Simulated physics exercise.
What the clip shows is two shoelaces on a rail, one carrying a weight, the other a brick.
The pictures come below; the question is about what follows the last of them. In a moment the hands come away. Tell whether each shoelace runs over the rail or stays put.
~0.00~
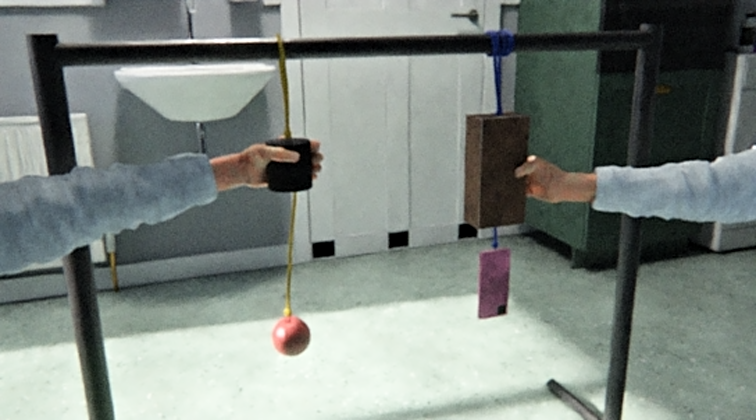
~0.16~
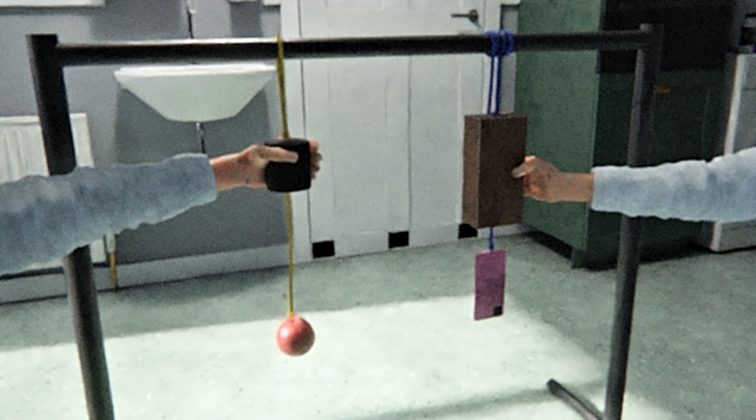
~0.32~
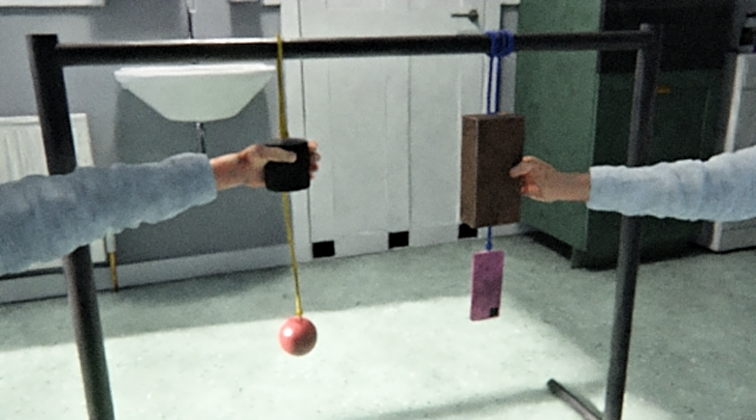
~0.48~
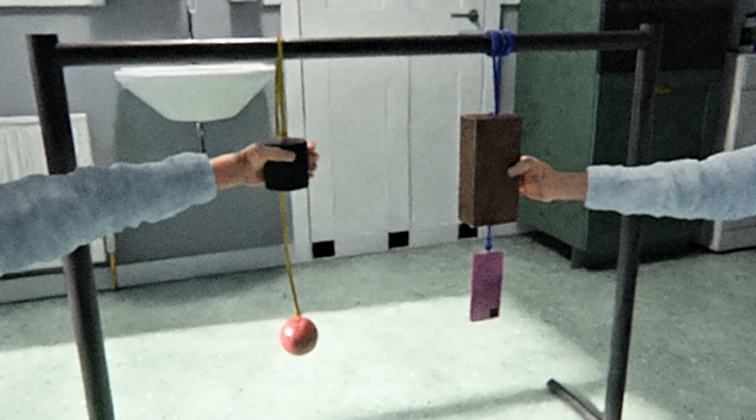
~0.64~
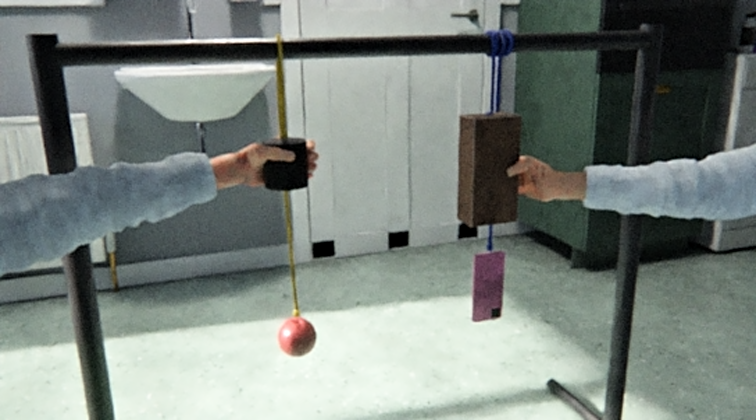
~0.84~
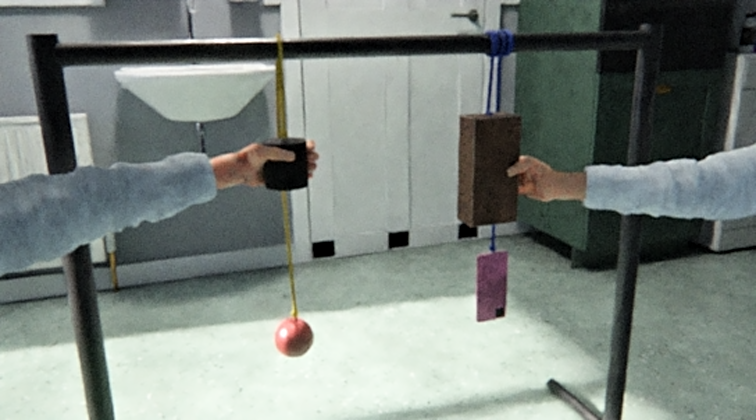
In the end the weight falls, the brick is held.
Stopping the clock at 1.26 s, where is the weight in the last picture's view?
Position at that time: (296, 317).
By 1.26 s, weight dropping near (296, 317); brick still up near (489, 181).
By 1.60 s, weight on the floor; brick still up near (491, 182).
When it is over, weight on the floor; brick still up near (492, 183). The weight pulls its rope through and the brick stays hanging.
